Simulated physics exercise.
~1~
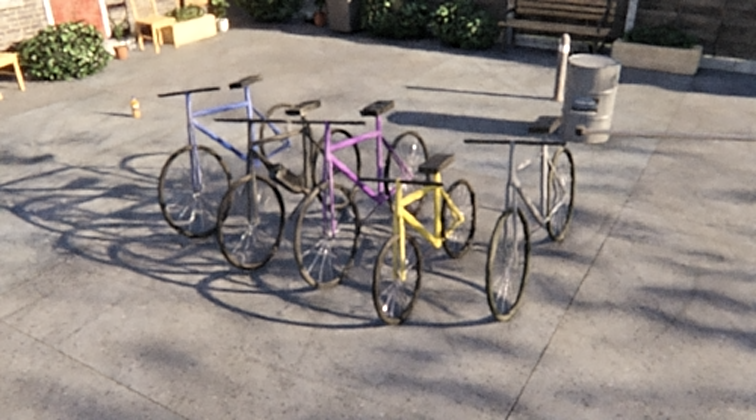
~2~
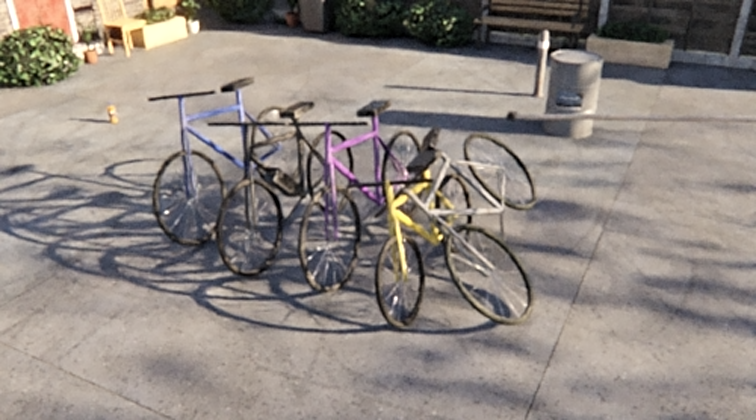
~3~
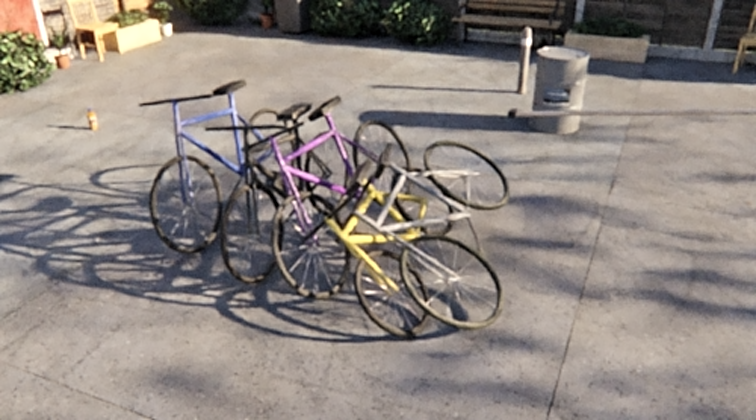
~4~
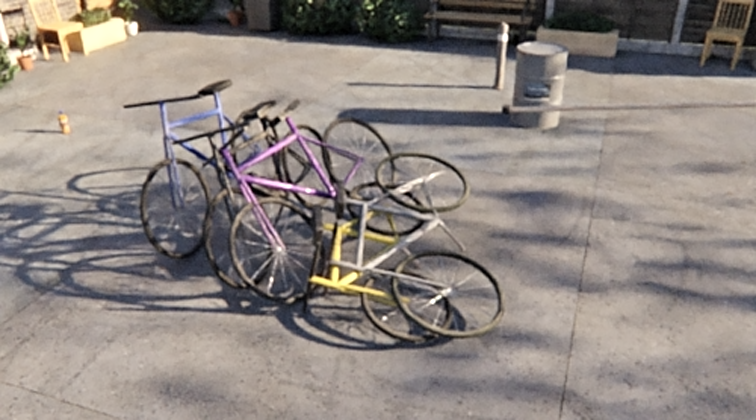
The clip shows five bicycles standing abreast on a sunlit patio as the silver one at the right tips leftward onto the yellow one, which topples toward the purple; the purple and dark bicycles lean over in turn, while the blue one stays upright.
